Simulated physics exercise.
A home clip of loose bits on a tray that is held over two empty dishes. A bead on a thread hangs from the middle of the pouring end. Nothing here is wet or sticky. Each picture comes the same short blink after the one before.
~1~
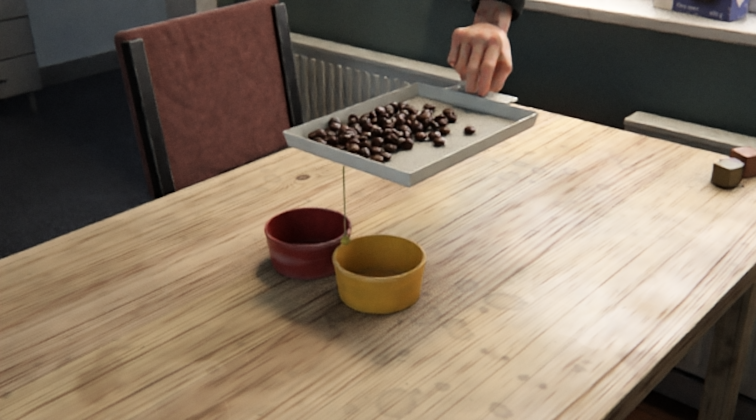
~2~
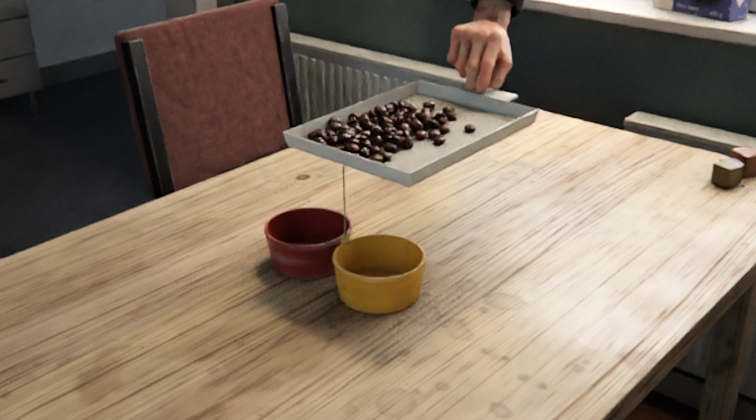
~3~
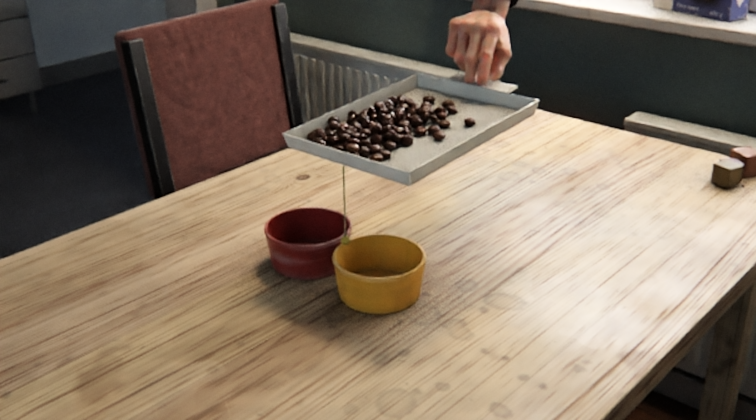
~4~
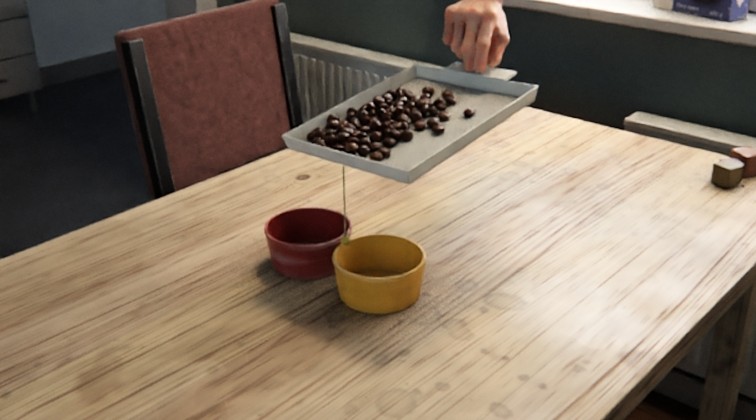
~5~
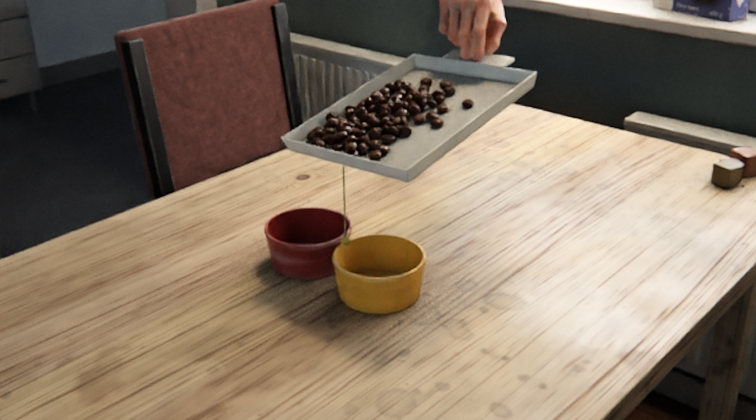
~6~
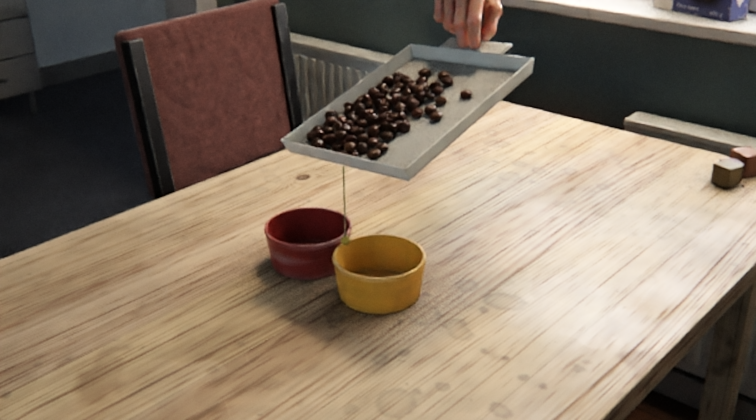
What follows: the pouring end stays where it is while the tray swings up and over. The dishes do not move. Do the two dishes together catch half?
The two hold less than half of the load.
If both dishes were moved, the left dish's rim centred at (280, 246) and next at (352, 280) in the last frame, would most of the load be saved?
In turn: Most of it; less than half.
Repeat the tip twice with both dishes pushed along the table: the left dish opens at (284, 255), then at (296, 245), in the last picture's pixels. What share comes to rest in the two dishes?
About 80 and 80 per cent.
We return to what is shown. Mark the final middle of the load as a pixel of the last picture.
Close to (271, 286).
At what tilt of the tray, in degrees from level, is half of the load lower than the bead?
Around 90° of tilt.
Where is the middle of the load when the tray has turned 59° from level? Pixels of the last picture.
Around (337, 108).
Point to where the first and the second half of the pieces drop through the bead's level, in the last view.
At about (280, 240), then at (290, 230).
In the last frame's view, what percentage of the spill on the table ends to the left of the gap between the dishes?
Close to 100 per cent.
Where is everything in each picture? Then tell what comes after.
In the first frame, corners of the pouring end (288, 131) and (409, 171), level; middle of the load (387, 130), flat chocolate drops; left dish (278, 255); right dish (349, 288); bead on its thread (346, 240).
In the second frame, corners of the pouring end (288, 132) and (409, 171), level; middle of the load (387, 129).
In the third frame, corners of the pouring end (287, 133) and (409, 170), tipped barely, lowest at the left corner; middle of the load (387, 125).
In the fourth frame, corners of the pouring end (287, 135) and (407, 169), tipped a little, lowest at the left corner; middle of the load (386, 121).
In the fifth frame, corners of the pouring end (286, 137) and (406, 167), tipped a little, lowest at the left corner; middle of the load (385, 116).
In the sixth frame, corners of the pouring end (286, 139) and (405, 166), tipped clearly, lowest at the left corner; middle of the load (384, 112); left dish (278, 255); right dish (349, 288).
Just after the last frame, tray tipped steeply; every one on the tray.
A moment on, tray tipped right over; about a tenth on the tray; about a tenth in the left dish; roughly two thirds outside both; about a tenth in the air.
Further on, tray tipped past a quarter turn; roughly a quarter in the left dish; the larger part outside both.
When it is over, tray tipped past a quarter turn; not one in the right dish; roughly a quarter in the left dish; the larger part outside both.
